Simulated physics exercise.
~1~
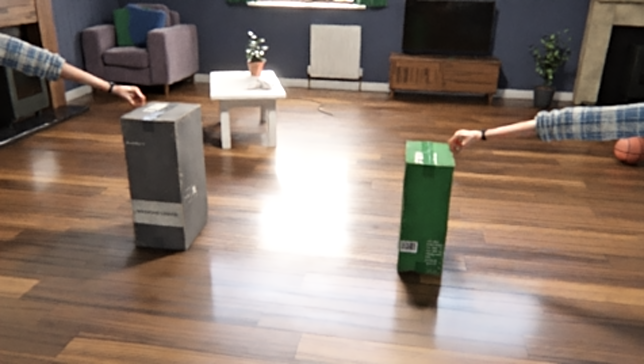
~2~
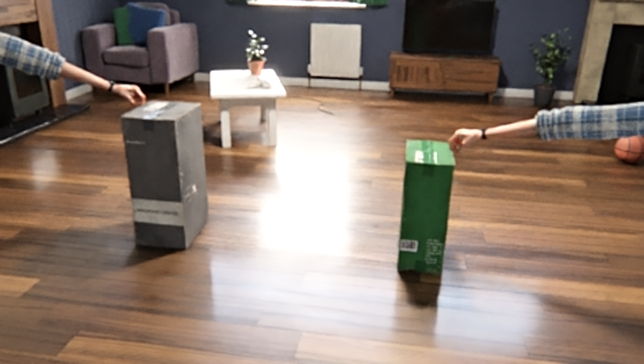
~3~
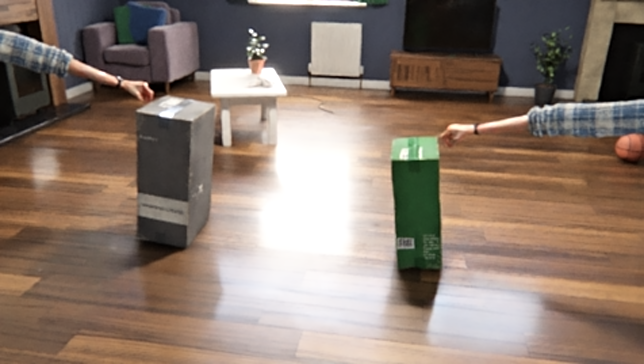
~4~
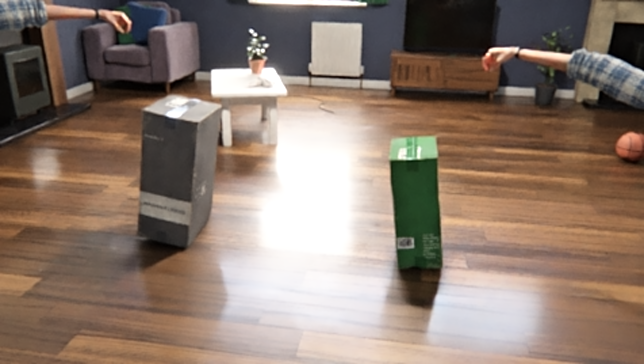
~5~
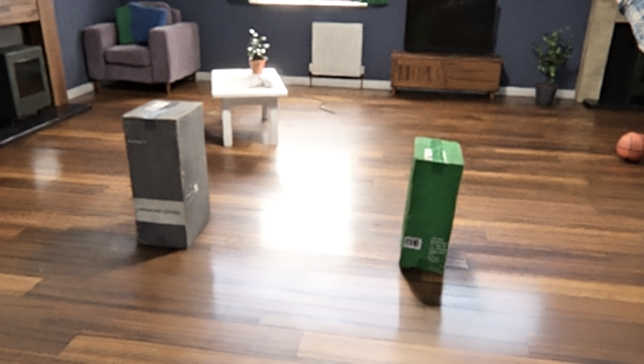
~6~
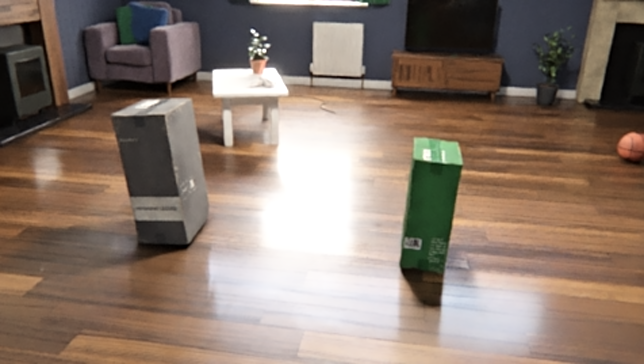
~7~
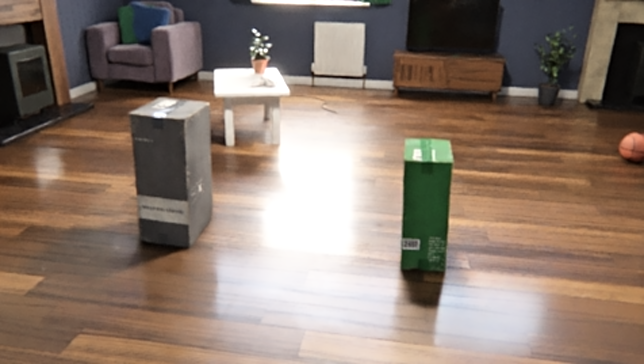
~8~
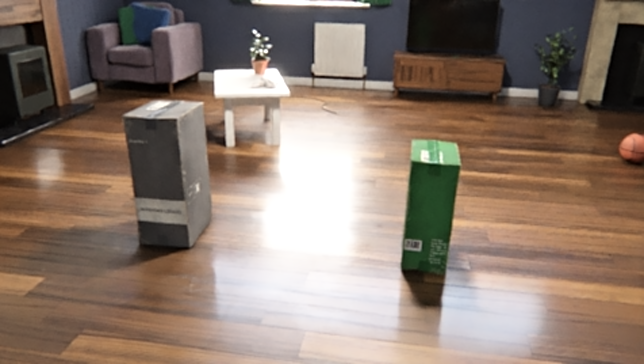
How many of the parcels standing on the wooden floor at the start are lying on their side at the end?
None of them are. Both the grey parcel and the green parcel rock after the hands let go, but they end upright.
